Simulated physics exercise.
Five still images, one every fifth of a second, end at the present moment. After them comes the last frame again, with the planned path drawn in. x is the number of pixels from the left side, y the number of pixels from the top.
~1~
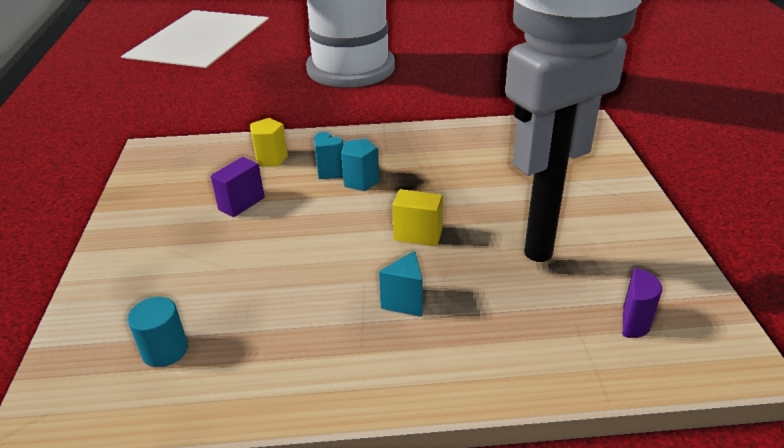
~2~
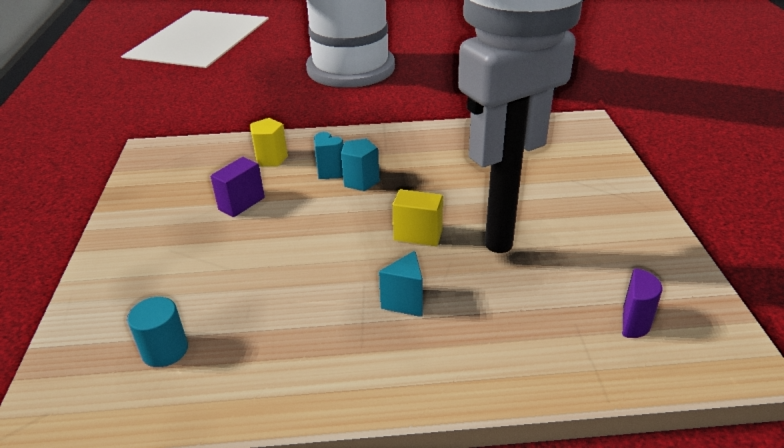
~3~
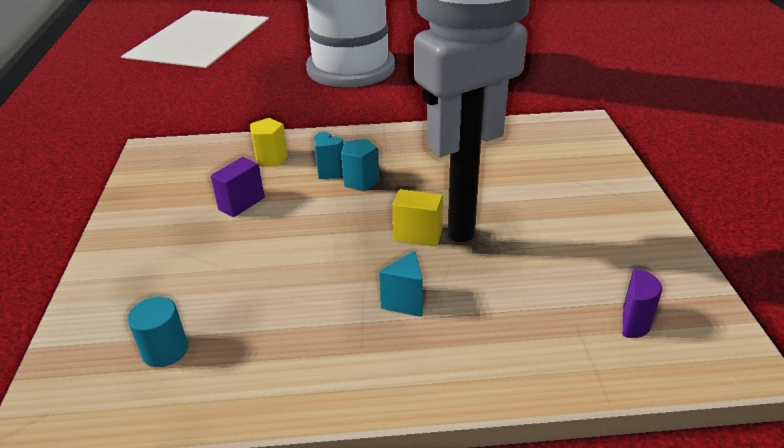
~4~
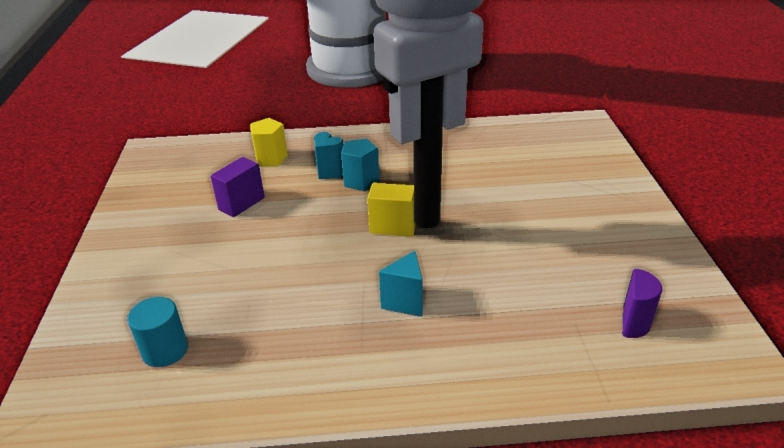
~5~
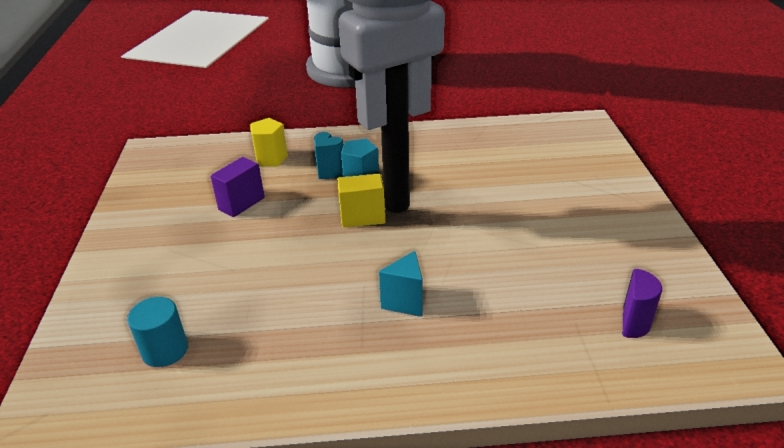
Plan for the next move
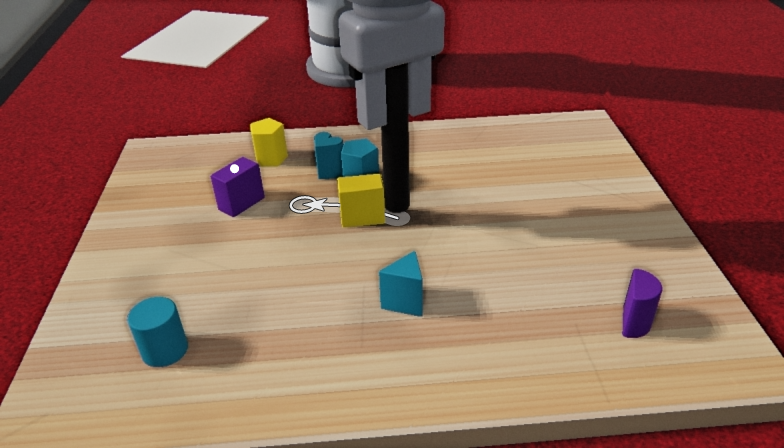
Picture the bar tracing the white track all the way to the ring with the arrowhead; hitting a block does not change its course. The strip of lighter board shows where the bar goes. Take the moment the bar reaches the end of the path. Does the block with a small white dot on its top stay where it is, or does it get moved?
The result: It stays put.
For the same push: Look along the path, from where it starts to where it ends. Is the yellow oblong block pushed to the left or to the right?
It moves left.
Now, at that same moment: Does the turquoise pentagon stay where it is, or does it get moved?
The answer is that it remains undisturbed.
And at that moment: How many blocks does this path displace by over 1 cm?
The push moves one block more than 1 cm.
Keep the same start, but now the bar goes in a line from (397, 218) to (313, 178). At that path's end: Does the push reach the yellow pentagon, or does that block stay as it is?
It sits in its place.
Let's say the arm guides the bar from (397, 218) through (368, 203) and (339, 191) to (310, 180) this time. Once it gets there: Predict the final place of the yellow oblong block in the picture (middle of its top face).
At pixel (331, 179).
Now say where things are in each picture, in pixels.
In the first frame, tip of the bar at (538, 254), middles of tops, purple oblong block at (235, 169), turquoise pentagon at (359, 147), yellow oblong block at (418, 199).
In the second frame, bar at (499, 245), nothing pushed.
In the third frame, bar at (461, 234), nothing pushed.
In the fourth frame, bar at (427, 221), yellow oblong block at (392, 191).
In the fifth frame, bar at (397, 206), purple oblong block at (235, 169), turquoise pentagon at (359, 147), yellow oblong block at (360, 182).
The line goes from (397, 218) via (352, 206), ending at (303, 204); the dot is on the purple oblong block.
What follows on the original path. Halfway along, bar at (350, 194); yellow oblong block at (314, 180), turned 25° anticlockwise.
At the end, bar at (302, 193); purple oblong block unmoved; turquoise pentagon unmoved; yellow oblong block at (277, 187), turned 60° anticlockwise.
